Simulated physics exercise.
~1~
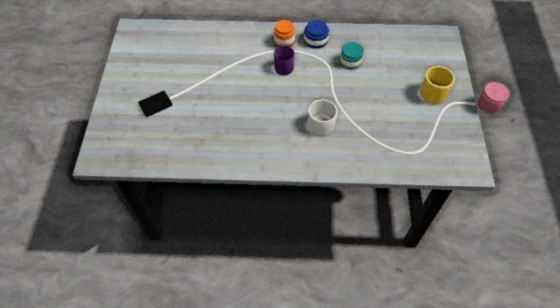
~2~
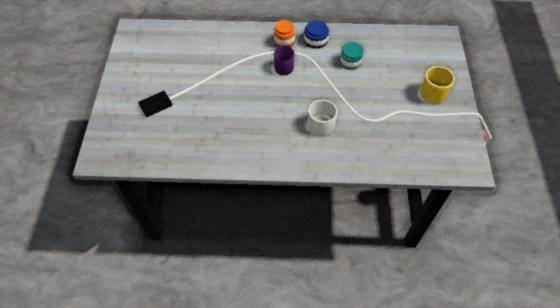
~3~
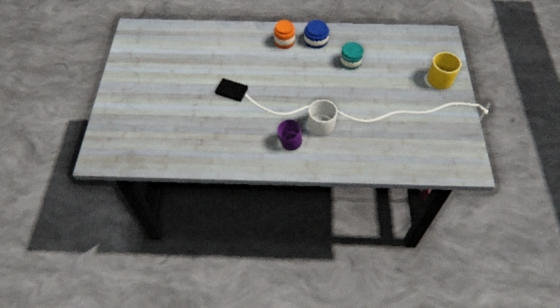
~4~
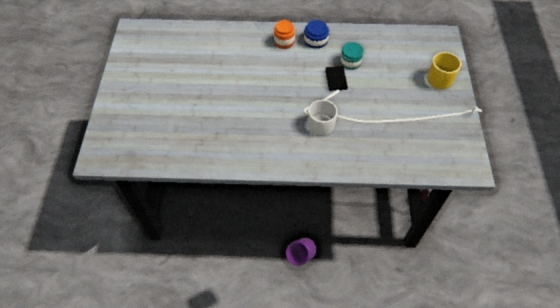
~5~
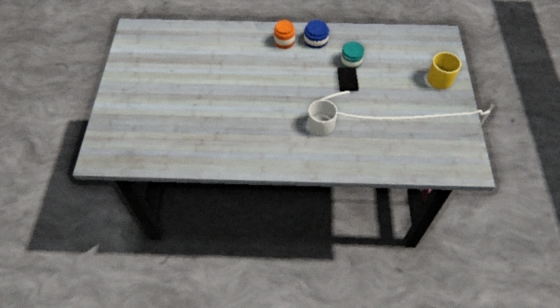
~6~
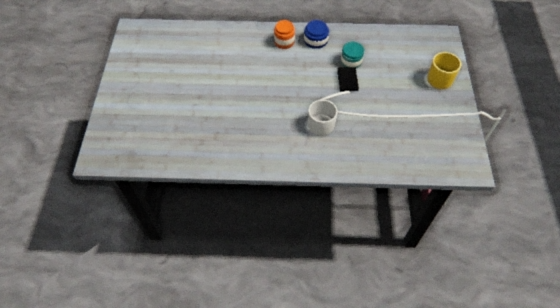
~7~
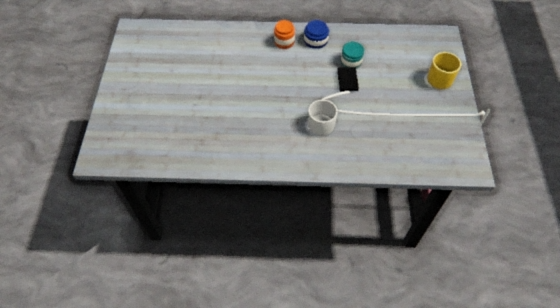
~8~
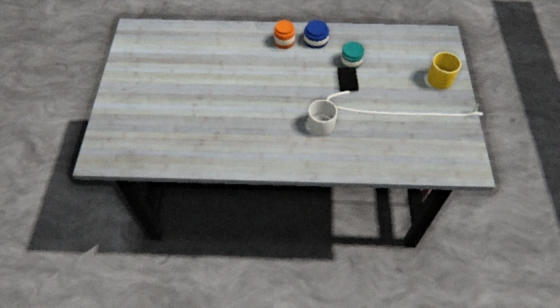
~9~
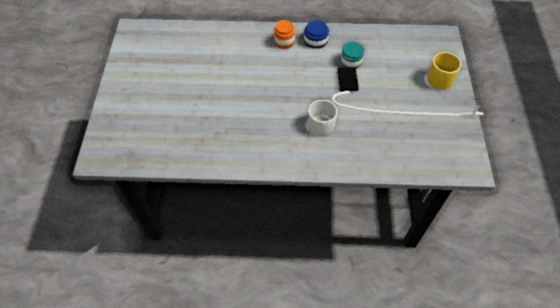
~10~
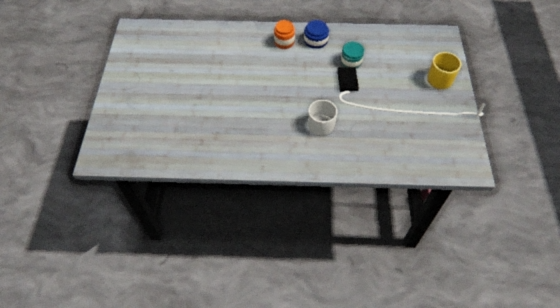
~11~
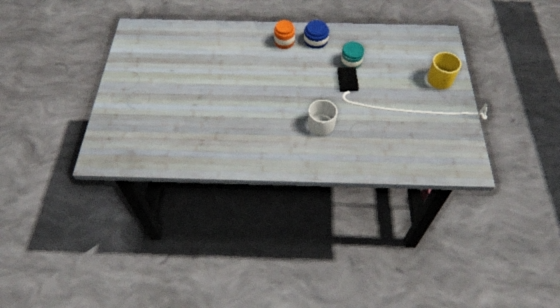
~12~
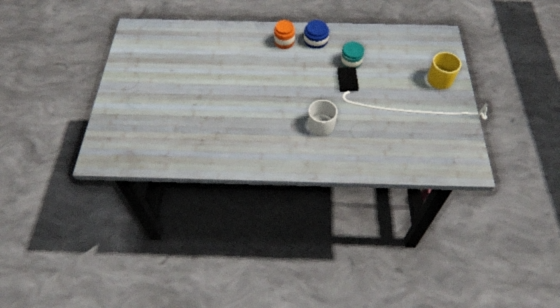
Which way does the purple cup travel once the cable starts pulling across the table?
The purple cup moves down from the viewer's point of view, crossing the tabletop toward the near edge and dropping over it.
